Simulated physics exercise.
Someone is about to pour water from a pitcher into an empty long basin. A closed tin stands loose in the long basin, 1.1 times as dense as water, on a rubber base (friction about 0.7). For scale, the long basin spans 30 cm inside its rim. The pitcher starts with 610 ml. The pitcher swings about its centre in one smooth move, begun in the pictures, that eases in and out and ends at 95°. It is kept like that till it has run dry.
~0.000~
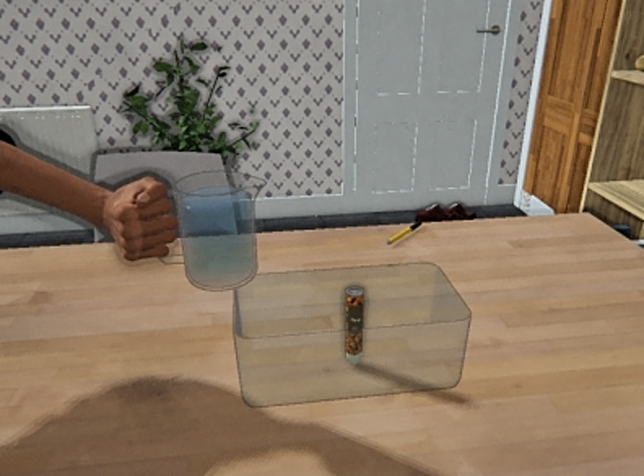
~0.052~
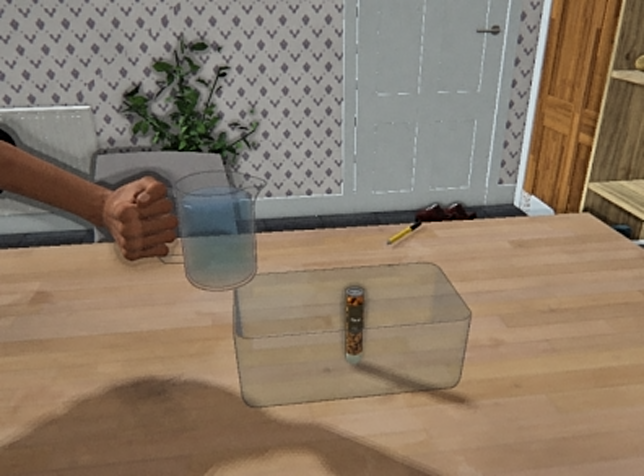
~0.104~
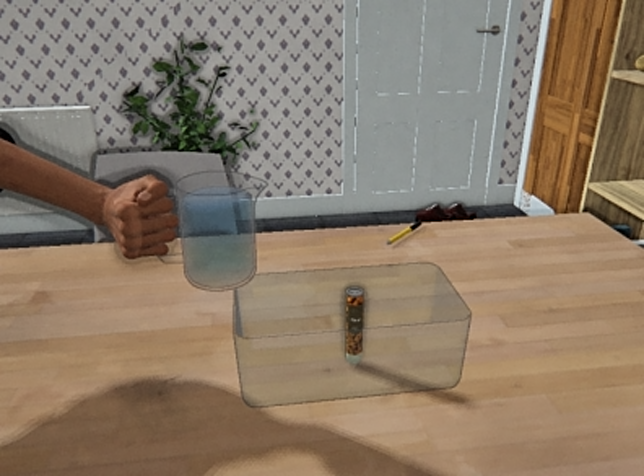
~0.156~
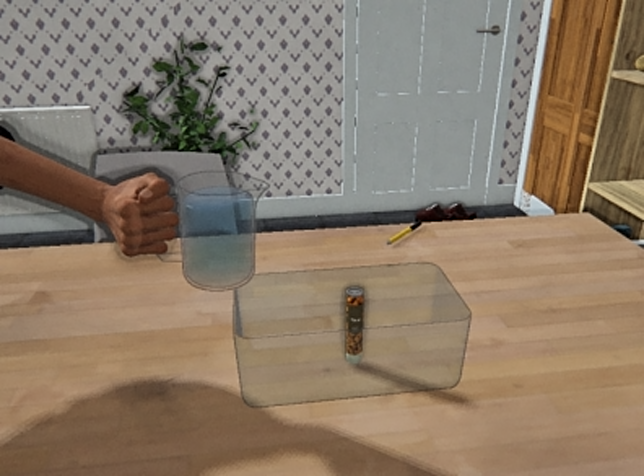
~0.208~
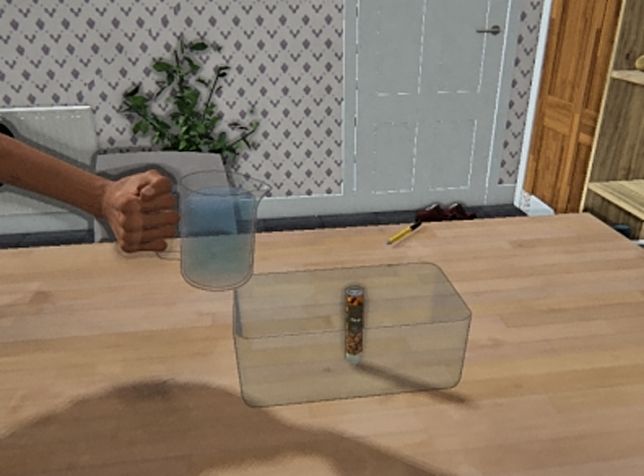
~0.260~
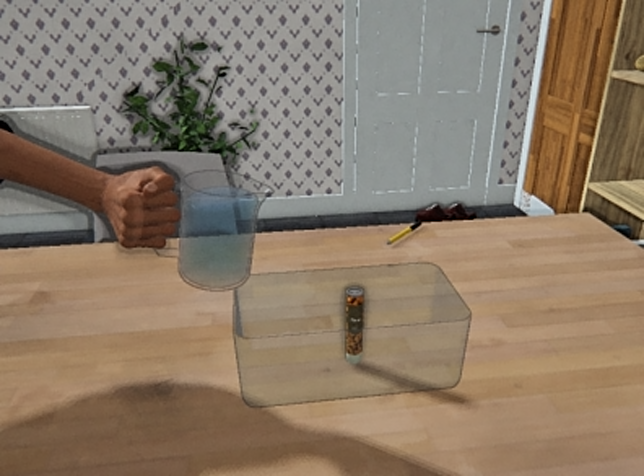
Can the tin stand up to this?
It remains upright.
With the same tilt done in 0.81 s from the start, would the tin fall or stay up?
The tin stays up.
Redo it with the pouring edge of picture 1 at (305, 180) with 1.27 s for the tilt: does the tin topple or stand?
Then it topples.
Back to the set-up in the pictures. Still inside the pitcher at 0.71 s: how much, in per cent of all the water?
Near 90 in a hundred.
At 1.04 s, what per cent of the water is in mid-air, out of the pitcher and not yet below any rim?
About 14 per cent.
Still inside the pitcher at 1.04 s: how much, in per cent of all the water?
Some 48 per cent.
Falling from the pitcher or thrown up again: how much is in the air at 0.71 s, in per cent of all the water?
Some 8 per cent.
By 0.71 s the tilt is 57° and 89 per cent is still to pour; the tin stands where it began.
By 1.04 s the tilt is 88° and 49 per cent is still to pour; the tin stands where it began.
By 1.39 s the tilt is 95° and 12 per cent is still to pour; the tin stands where it began.
By 1.77 s the tilt is 95° and 2 per cent is still to pour; the tin stands where it began.
At rest the tin stands where it began.
